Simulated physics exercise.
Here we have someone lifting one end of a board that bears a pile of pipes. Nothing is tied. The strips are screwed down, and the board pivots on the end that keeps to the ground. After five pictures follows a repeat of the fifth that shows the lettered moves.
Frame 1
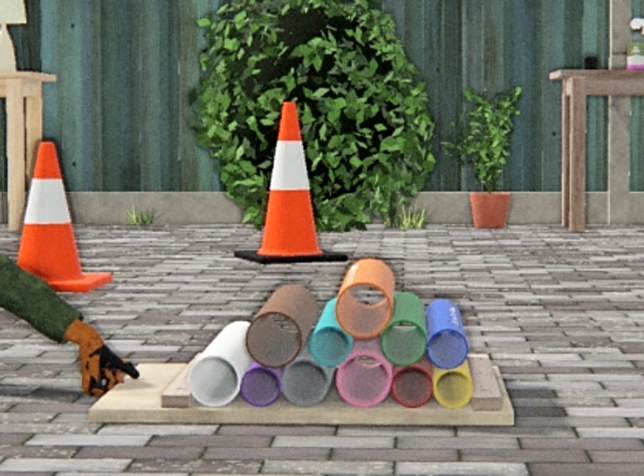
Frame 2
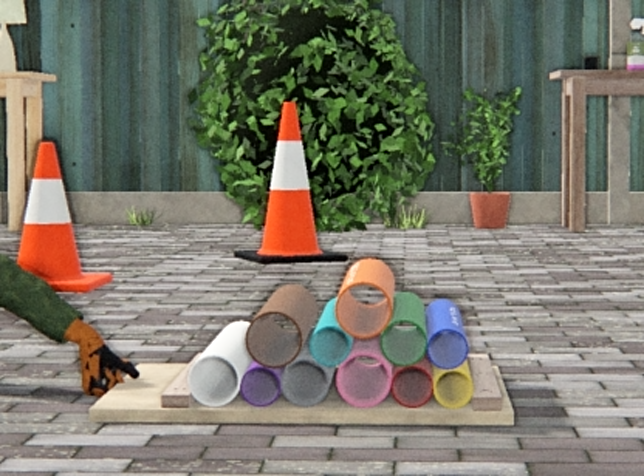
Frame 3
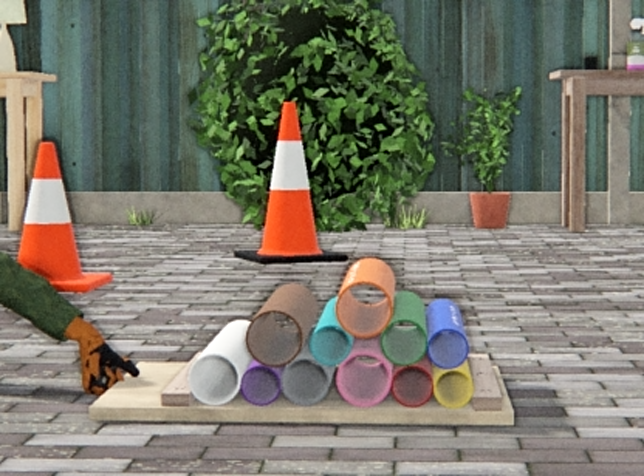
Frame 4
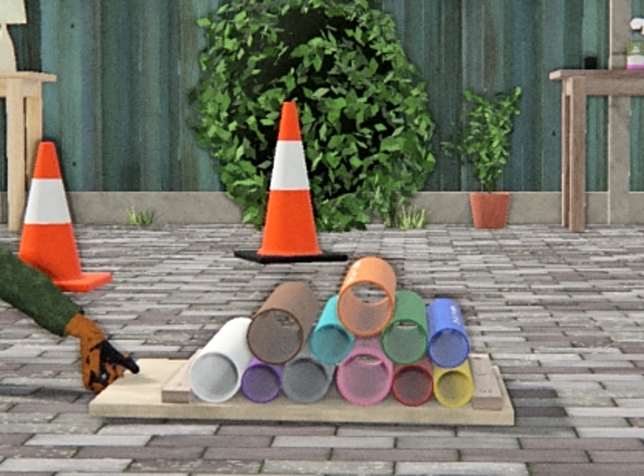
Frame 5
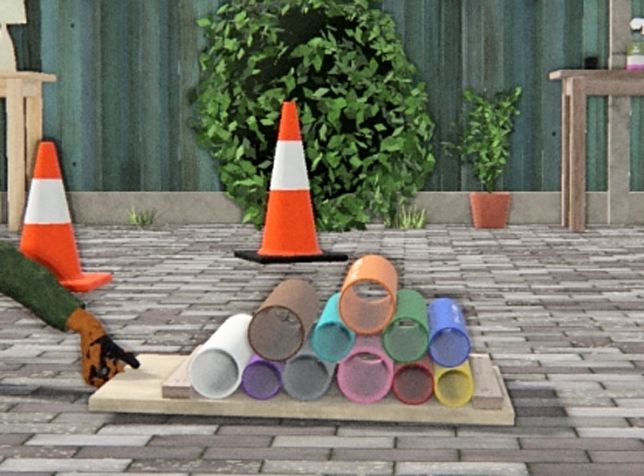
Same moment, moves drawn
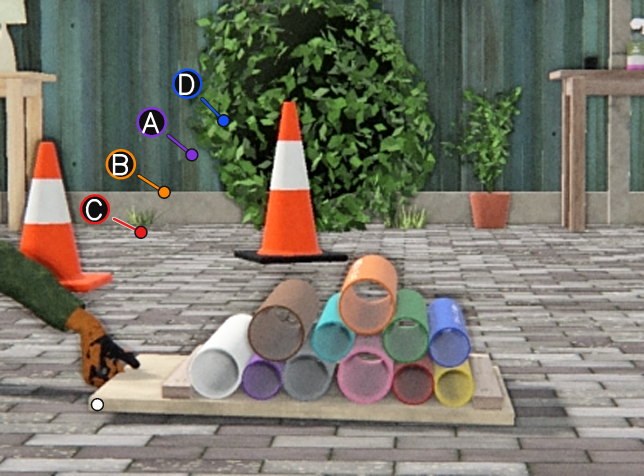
On a grey brick pavement in front of a green fence, a gloved hand at the left grips the end of a wooden board stacked with colourful pipes. The board lies flat at first, then the hand slowly raises its left end slightly, and the pipes tilt with it, still piled together.
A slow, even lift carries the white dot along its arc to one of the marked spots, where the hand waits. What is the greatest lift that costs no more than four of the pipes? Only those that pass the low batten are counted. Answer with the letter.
Mark B is as high as it can go.
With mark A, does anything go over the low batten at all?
At A: Yes.
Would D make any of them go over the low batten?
Yes.
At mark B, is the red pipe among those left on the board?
Yes.
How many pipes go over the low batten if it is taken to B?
It comes to three.
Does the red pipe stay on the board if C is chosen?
Yes, with C.
On the marked copy, A at (192, 155); B at (164, 192); C at (141, 232); D at (223, 121); the white dot at (98, 404).
With B. Early on, board at 18°.
Further on, board at 33°.
At the end, board at 33°, three over the low batten (green, orange, blue).
As for the rest, A five over the low batten; C three over the low batten (green, orange, blue); D eleven over the low batten.
